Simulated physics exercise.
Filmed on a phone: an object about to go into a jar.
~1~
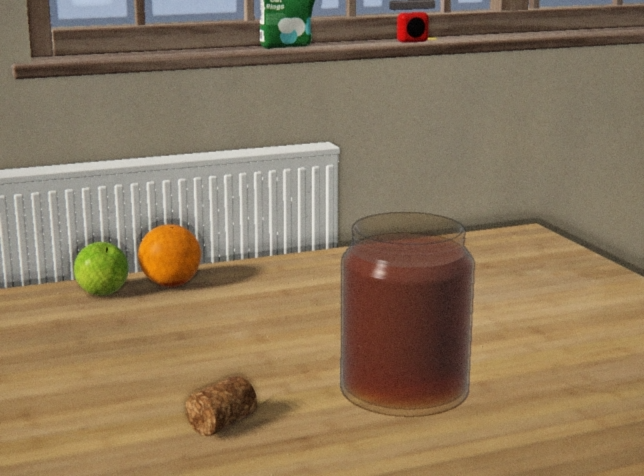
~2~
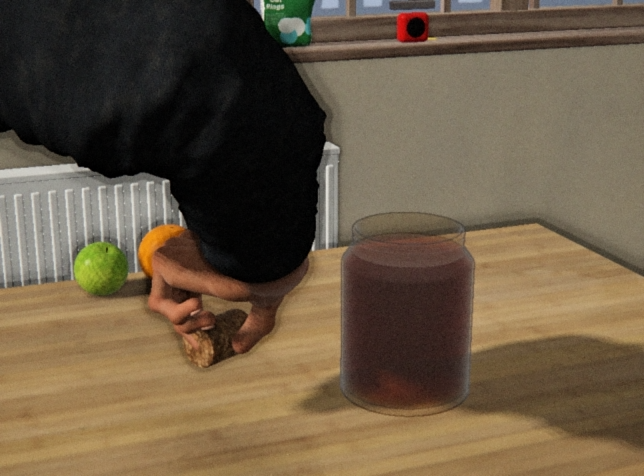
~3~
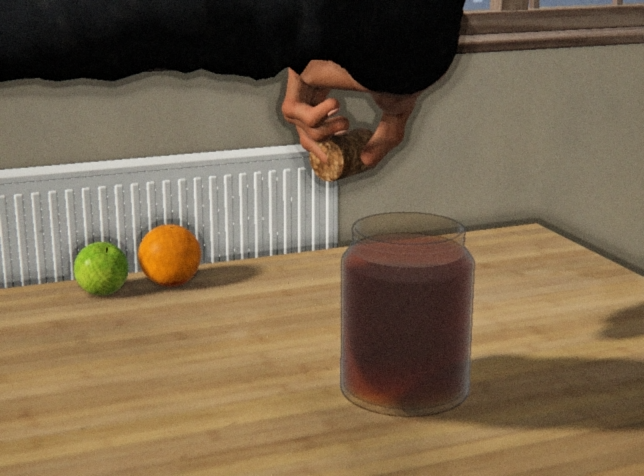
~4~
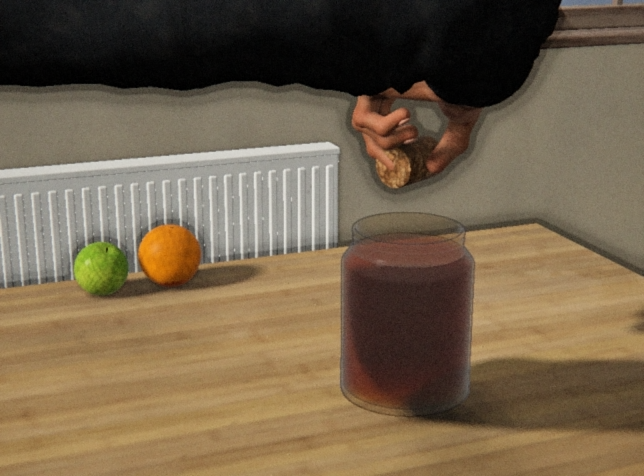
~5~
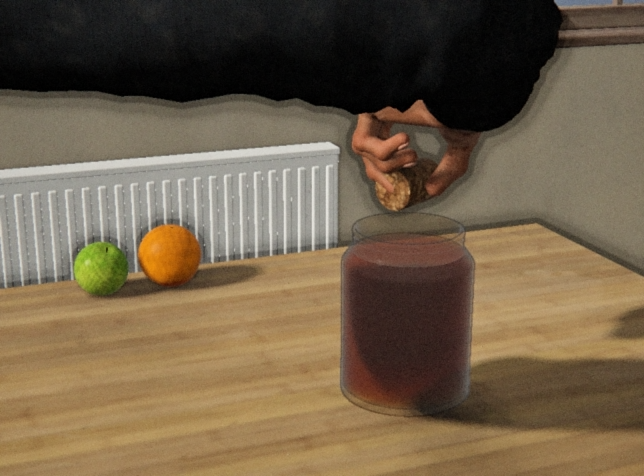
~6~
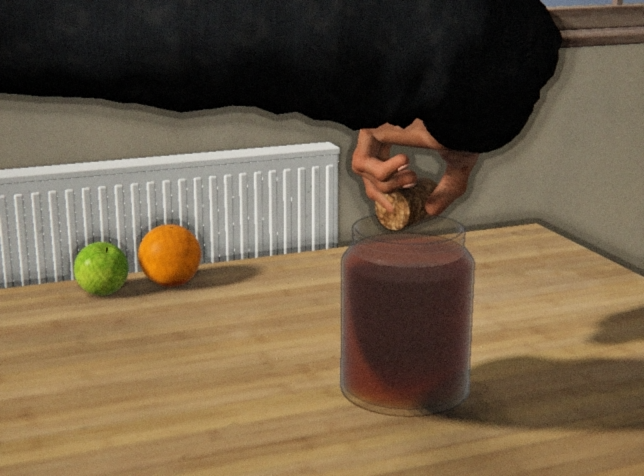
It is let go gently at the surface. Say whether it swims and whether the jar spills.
The thing floats; the jar takes it all.
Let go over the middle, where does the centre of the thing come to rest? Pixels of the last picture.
Around (408, 239).
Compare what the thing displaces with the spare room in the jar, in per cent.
Roughly 10 per cent.
Shortly, the cork enters the iced tea; the jar is nearly full.
Then, the cork comes up again; the jar is nearly full.
At the finish, the cork bobs at the top; the jar is nearly full; no mess.
